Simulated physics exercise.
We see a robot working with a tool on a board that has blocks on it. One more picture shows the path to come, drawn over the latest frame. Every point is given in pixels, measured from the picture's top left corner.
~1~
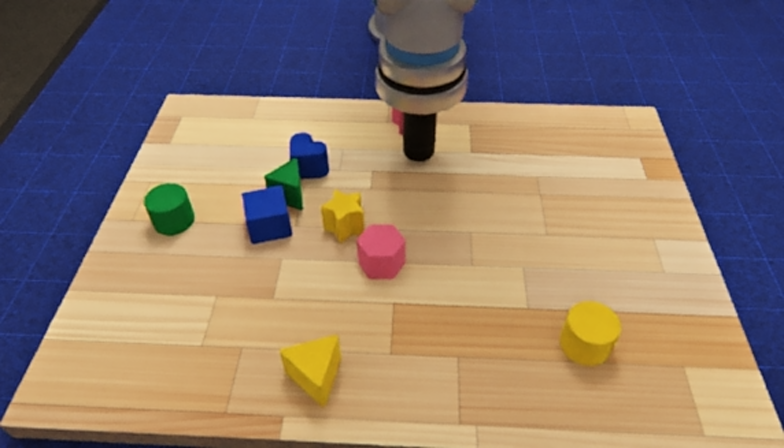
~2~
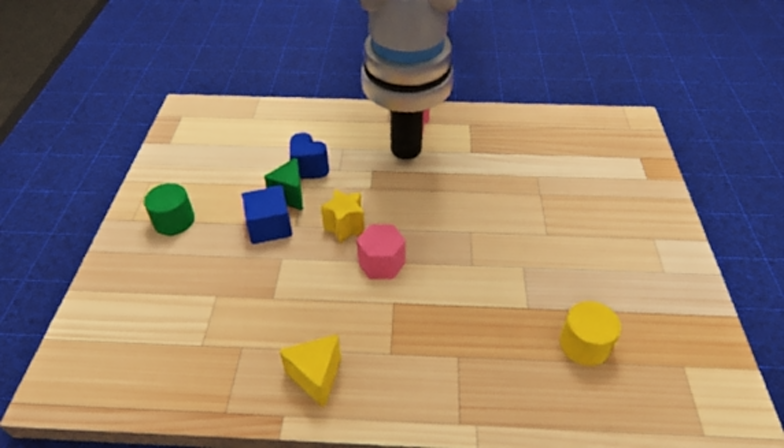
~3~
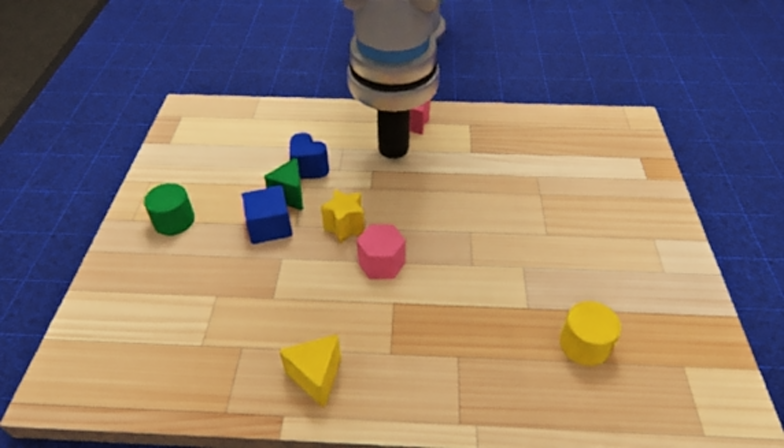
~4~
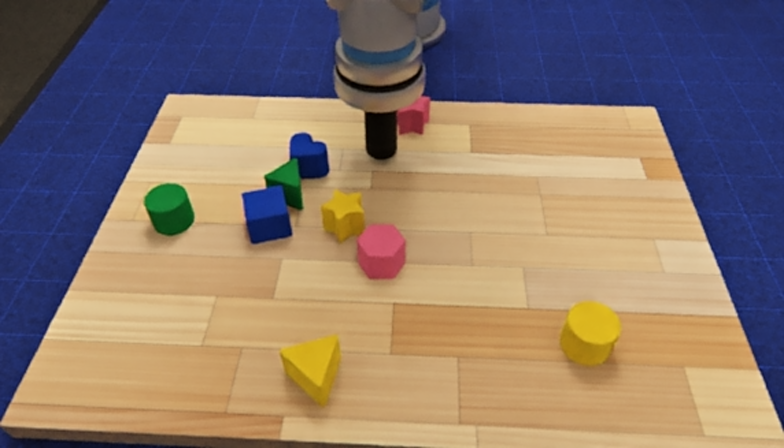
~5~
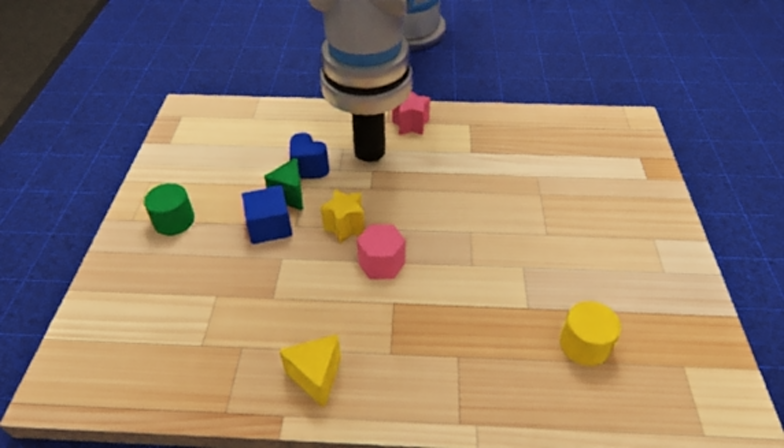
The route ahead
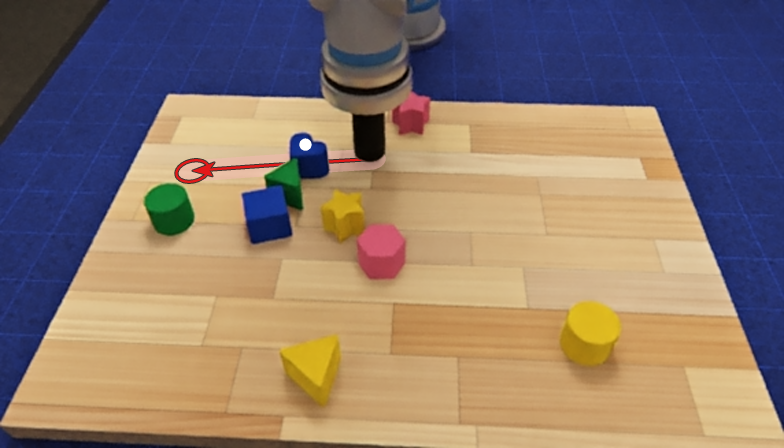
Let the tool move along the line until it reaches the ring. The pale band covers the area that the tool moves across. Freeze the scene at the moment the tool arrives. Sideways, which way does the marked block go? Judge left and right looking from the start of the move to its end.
Shifted left.
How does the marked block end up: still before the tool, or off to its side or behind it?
In the end it is beside or behind the tool.
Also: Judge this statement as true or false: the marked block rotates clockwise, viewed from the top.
My answer: False.
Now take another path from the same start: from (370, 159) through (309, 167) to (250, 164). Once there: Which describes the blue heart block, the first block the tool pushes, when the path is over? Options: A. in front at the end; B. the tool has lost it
Answer: A.
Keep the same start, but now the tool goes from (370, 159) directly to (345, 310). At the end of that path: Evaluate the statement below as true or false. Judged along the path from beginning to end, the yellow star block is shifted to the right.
The claim holds.
The line goes in a line from (370, 159) to (193, 171); the dot is on the blue heart block.
The first path, step by step. One third of the way, tool at (311, 156); green triangle at (283, 174); blue heart block at (276, 148).
Two thirds of the way, tool at (250, 160); green triangle at (283, 174); blue heart block at (226, 160).
At the end, tool at (190, 164); green round block unmoved; green triangle at (283, 174); blue heart block at (212, 166), turned 55° anticlockwise.
